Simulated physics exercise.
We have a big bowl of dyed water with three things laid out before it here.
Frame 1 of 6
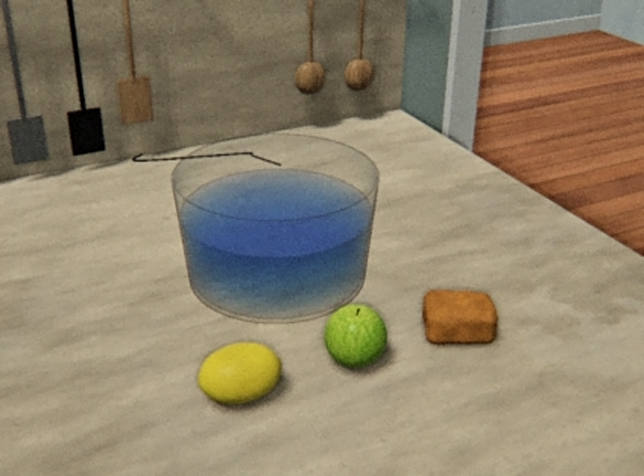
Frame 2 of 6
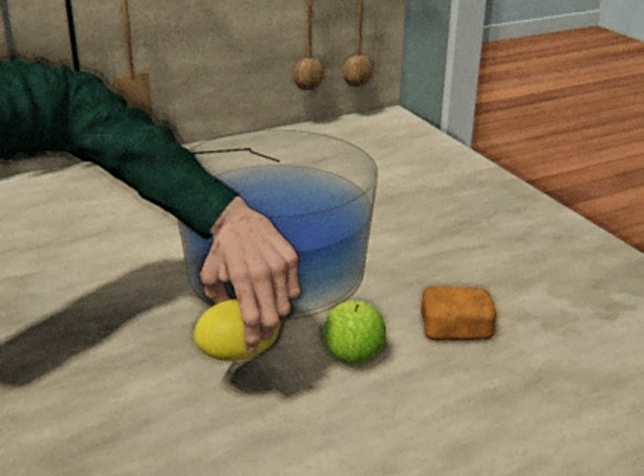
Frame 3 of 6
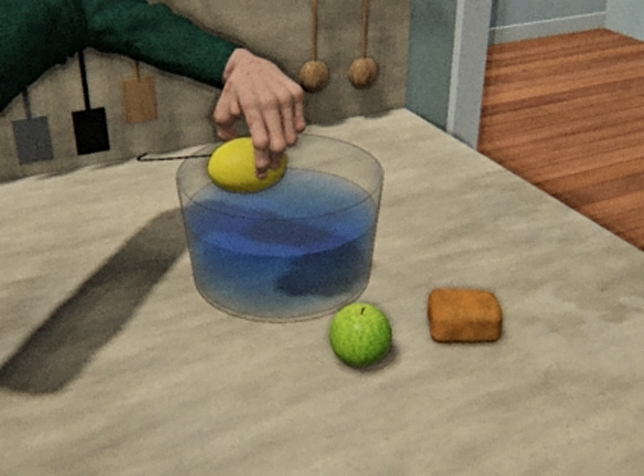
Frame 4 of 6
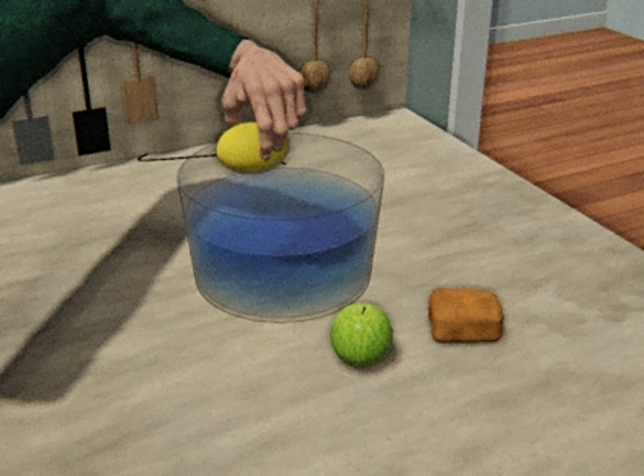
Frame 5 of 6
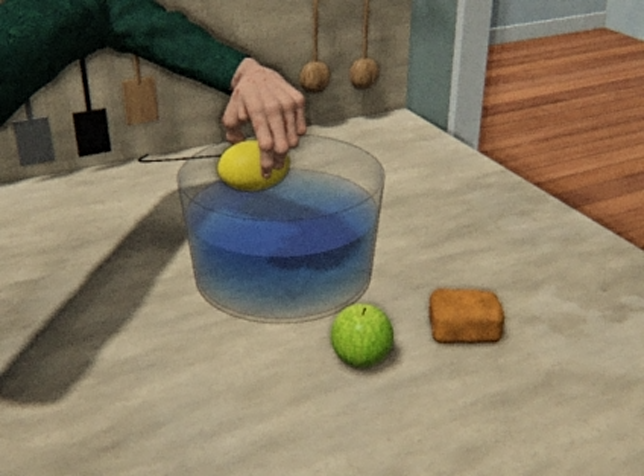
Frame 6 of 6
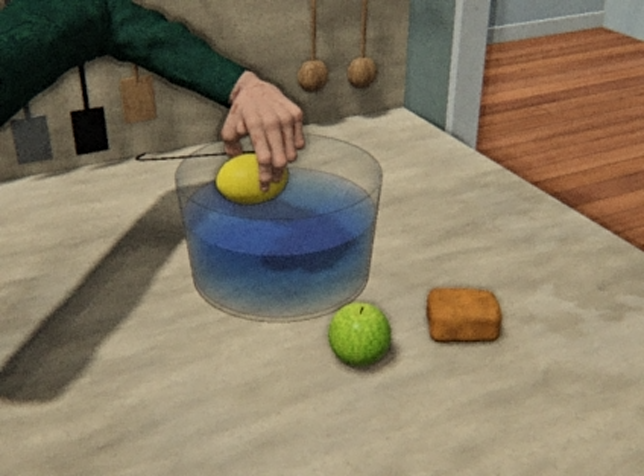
The clip shows a lemon, a green apple and a bread roll before a clear bowl of blue water; a hand picks up the lemon, carries it above the bowl and lowers it to just over the surface.
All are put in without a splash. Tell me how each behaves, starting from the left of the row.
Afloat; afloat; afloat.
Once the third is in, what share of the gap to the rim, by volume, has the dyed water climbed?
About 16 in a hundred.
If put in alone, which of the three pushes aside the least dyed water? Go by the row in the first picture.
That is the rightmost piece.
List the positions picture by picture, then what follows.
The first frame shows the row from the left; lemon (241, 373); apple (356, 336); bread roll (459, 317).
The second frame shows a hand picks up the lemon; lemon (238, 330); bread roll (458, 313).
In the third frame, it is carried over; lemon (248, 165); apple (361, 335).
In the fourth frame, it is above the big bowl; lemon (254, 148); bread roll (465, 315).
The fifth frame shows it comes down; lemon (254, 165); apple (362, 336).
In the sixth frame, it is just over the surface; lemon (253, 179); apple (360, 334); bread roll (463, 315).
Soon after, the lemon floats.
Later, the apple floats.
In the end, the bread roll floats; afloat, lemon, apple and bread roll.
